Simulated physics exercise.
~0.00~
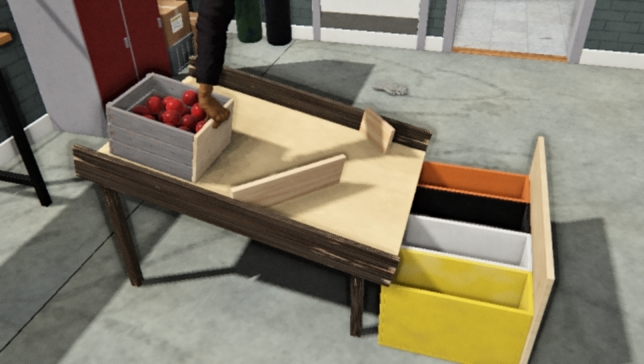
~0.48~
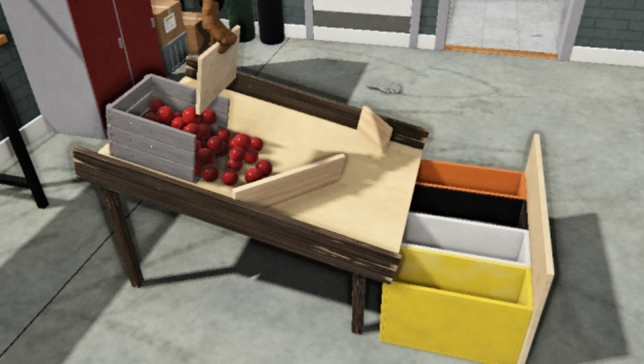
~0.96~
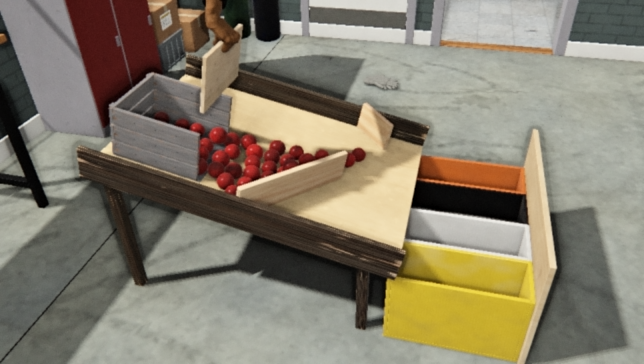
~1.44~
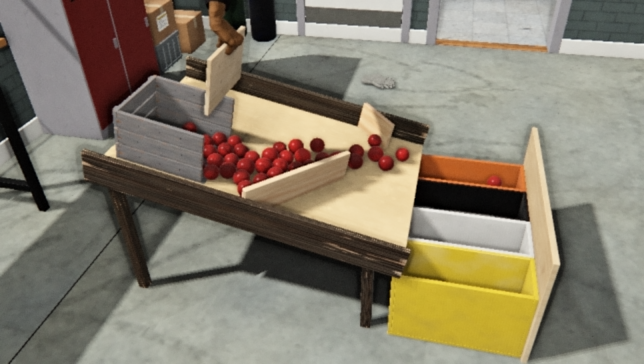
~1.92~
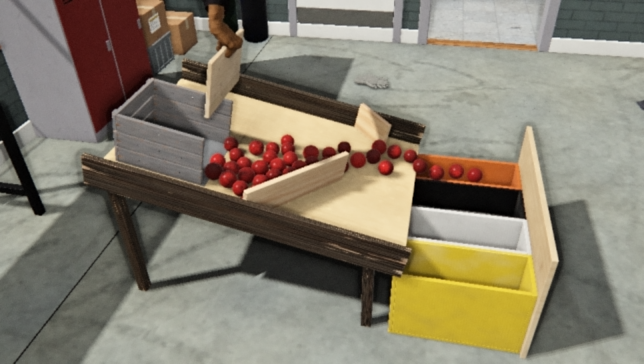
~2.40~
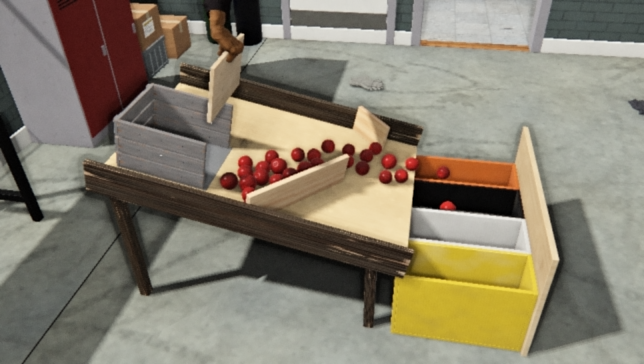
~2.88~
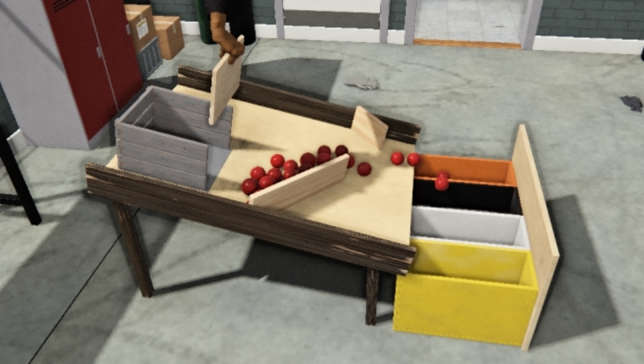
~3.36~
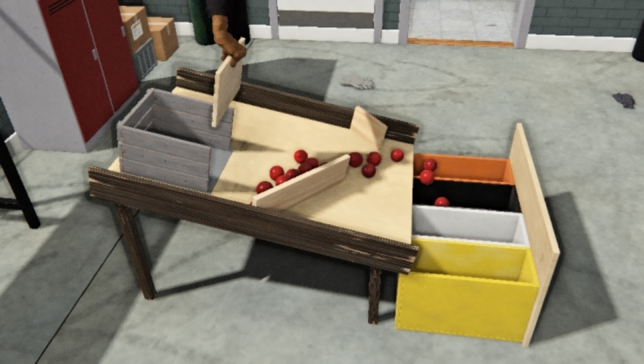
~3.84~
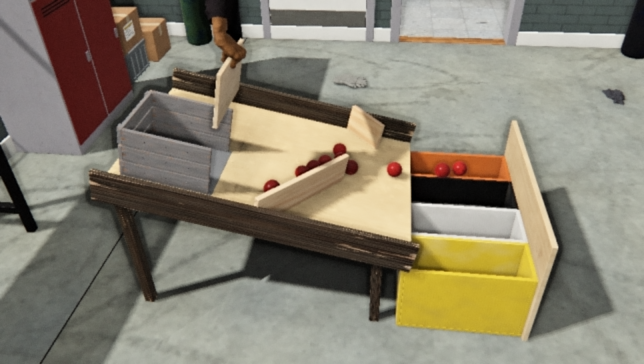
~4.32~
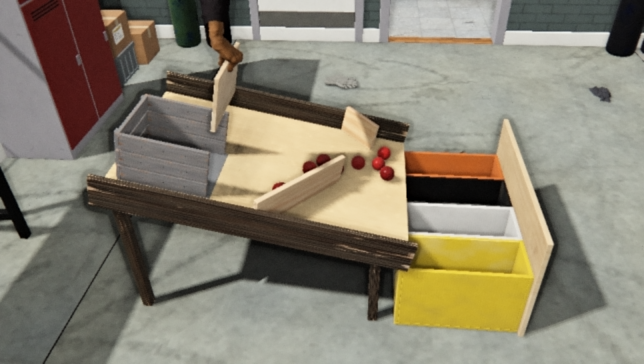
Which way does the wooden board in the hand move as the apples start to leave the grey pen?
It moves up, raised by the hand above the side of the grey pen.
